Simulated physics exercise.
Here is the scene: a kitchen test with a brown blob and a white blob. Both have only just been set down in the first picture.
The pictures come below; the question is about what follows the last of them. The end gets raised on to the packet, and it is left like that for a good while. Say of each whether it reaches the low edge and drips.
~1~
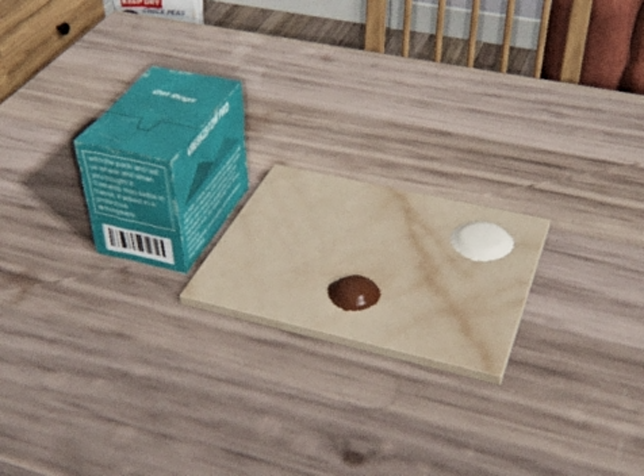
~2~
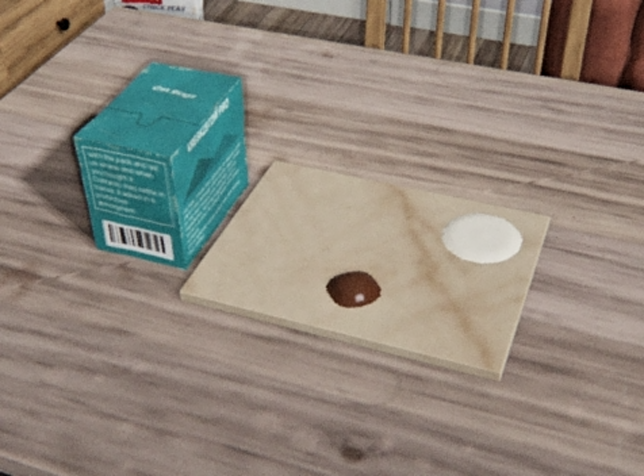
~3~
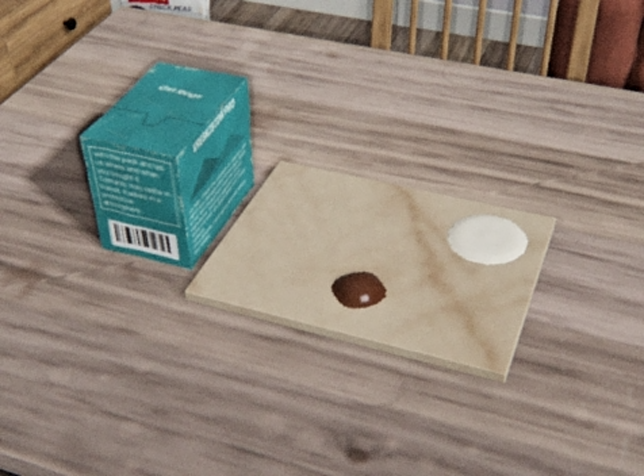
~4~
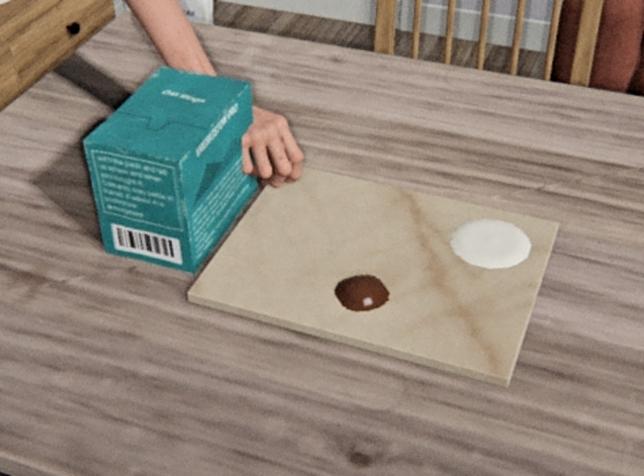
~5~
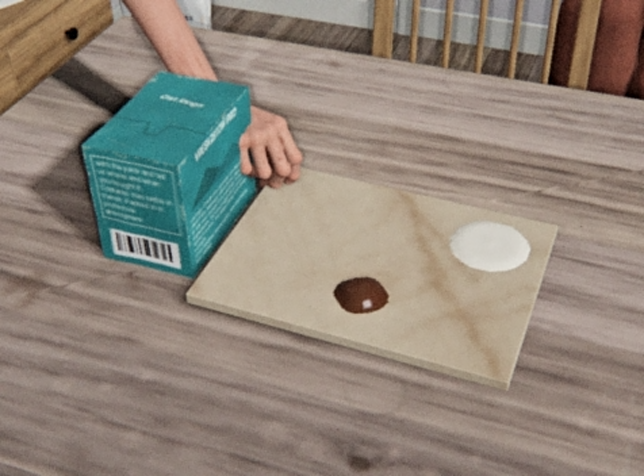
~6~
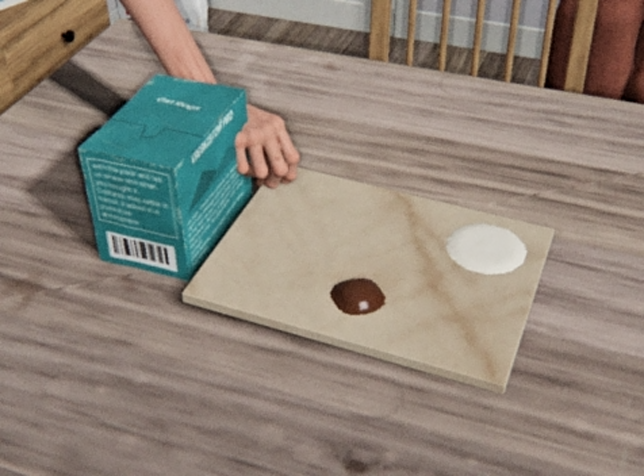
It turns out the brown blob hangs on and the white blob drops off.
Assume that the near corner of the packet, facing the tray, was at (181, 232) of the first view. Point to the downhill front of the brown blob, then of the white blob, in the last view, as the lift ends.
Roughly (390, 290) and (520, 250).
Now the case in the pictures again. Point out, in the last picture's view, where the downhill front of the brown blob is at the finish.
My estimate is around pixel (406, 260) of the last view.
Soon after, slope about 29°; the brown blob has not moved; the white blob is dripping off the low end.
Later, the brown blob has not moved; the white blob is dripping off the low end.
In the end, slope about 29°; the brown blob has not moved; the white blob is dripping off the low end.
